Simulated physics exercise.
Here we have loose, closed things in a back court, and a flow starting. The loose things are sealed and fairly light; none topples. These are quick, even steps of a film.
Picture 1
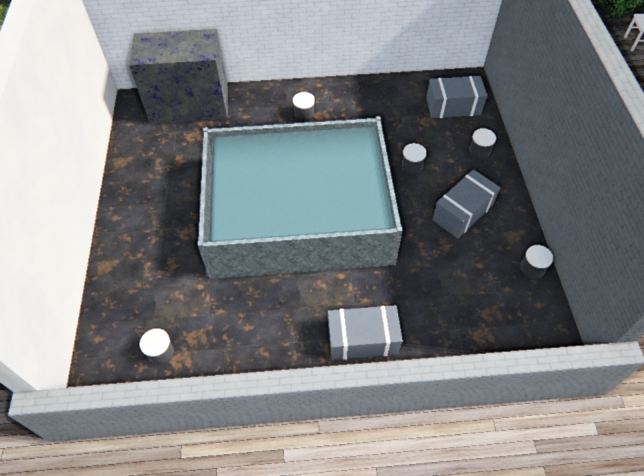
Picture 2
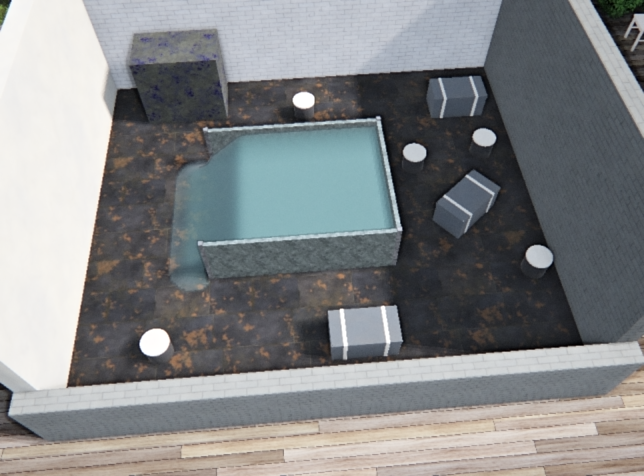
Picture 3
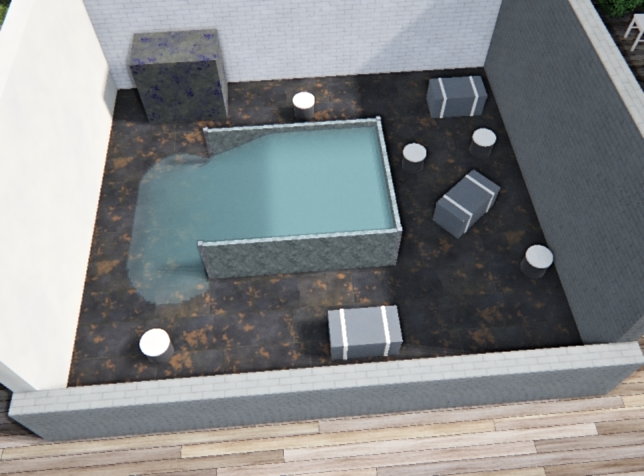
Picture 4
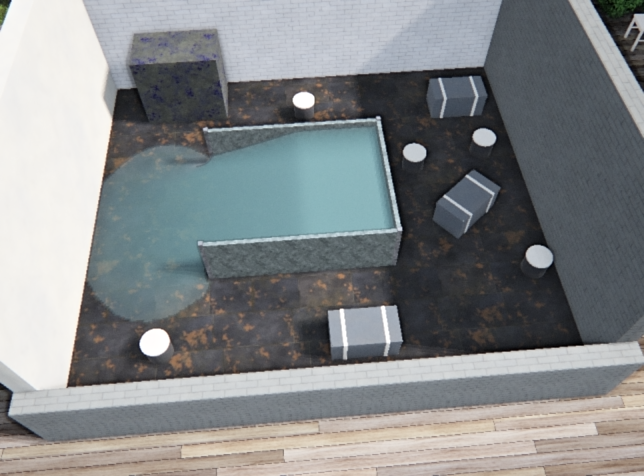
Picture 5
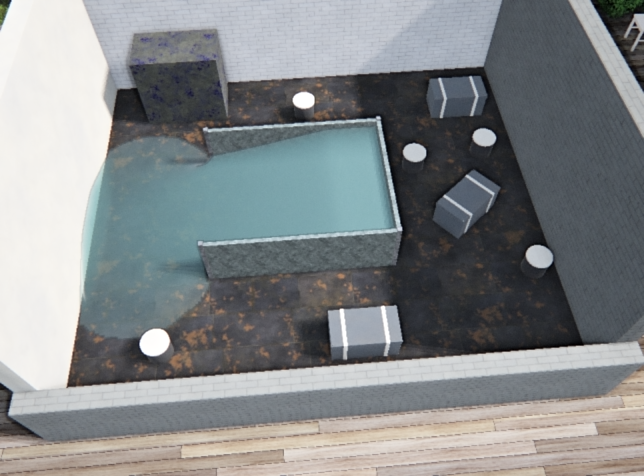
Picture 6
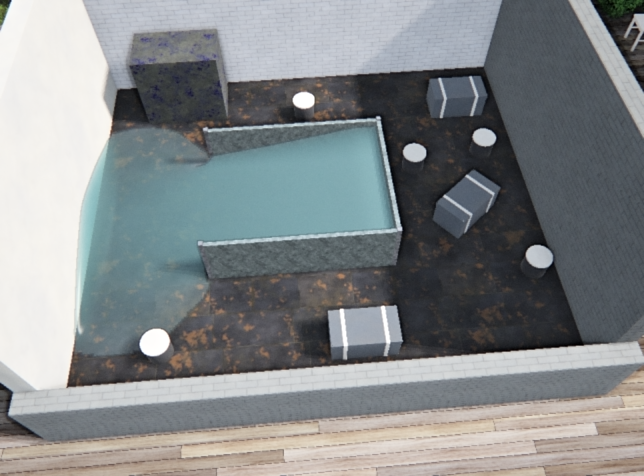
Teal water pouring from the open left side of a raised pool, spreading across dark courtyard floor to the white wall.
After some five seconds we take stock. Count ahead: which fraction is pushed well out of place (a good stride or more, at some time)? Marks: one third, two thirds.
Share: One to two thirds.
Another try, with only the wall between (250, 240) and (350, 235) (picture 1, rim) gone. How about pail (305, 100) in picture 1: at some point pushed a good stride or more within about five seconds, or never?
Verdict: Less than that.
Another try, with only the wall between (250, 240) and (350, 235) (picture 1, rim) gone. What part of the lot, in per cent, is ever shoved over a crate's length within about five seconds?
Close to 90 %.
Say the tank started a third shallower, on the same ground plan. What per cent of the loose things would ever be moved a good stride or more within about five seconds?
Near 40 in a hundred.
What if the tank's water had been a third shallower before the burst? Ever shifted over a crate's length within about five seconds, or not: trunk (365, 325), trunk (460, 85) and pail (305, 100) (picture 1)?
In that order: Pushed that far, not that far, pushed that far.
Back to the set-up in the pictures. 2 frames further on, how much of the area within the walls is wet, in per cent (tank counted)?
Near 30 in a hundred.
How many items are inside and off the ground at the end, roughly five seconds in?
The number is 6.
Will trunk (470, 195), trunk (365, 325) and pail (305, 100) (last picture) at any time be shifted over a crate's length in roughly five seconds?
As listed: Short of that, moved that far, moved that far.
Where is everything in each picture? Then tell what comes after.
A trunk at (469, 195), on the bottom; a pail at (304, 100) rests on the ground; 0 of 8 have shifted, in the first frame.
A trunk at (469, 195), on the bottom; a pail at (304, 100), on the bottom; 0 of 8 have shifted, in the second frame.
A trunk at (469, 195), on the bottom; a pail at (304, 100), on the bottom; 0 of 8 have shifted, in the third frame.
A trunk at (469, 195) rests on the ground; a pail at (304, 100) rests on the ground; 0 of 8 have shifted, in the fourth frame.
A trunk at (469, 195), on the bottom; a pail at (304, 100) rests on the ground; 0 of 8 have shifted, in the fifth frame.
A trunk at (469, 195) rests on the ground; a pail at (304, 100), on the bottom; 0 of 8 have shifted, in the sixth frame.
A moment on, 0 of 8 are well off their spots; 0 afloat.
Next, 0 of 8 are well off their spots; 0 afloat.
Later, 3 of 8 are well off their spots; 1 afloat.
In the end, 4 of 8 are well off their spots, and 5 have been at some point; 6 afloat.
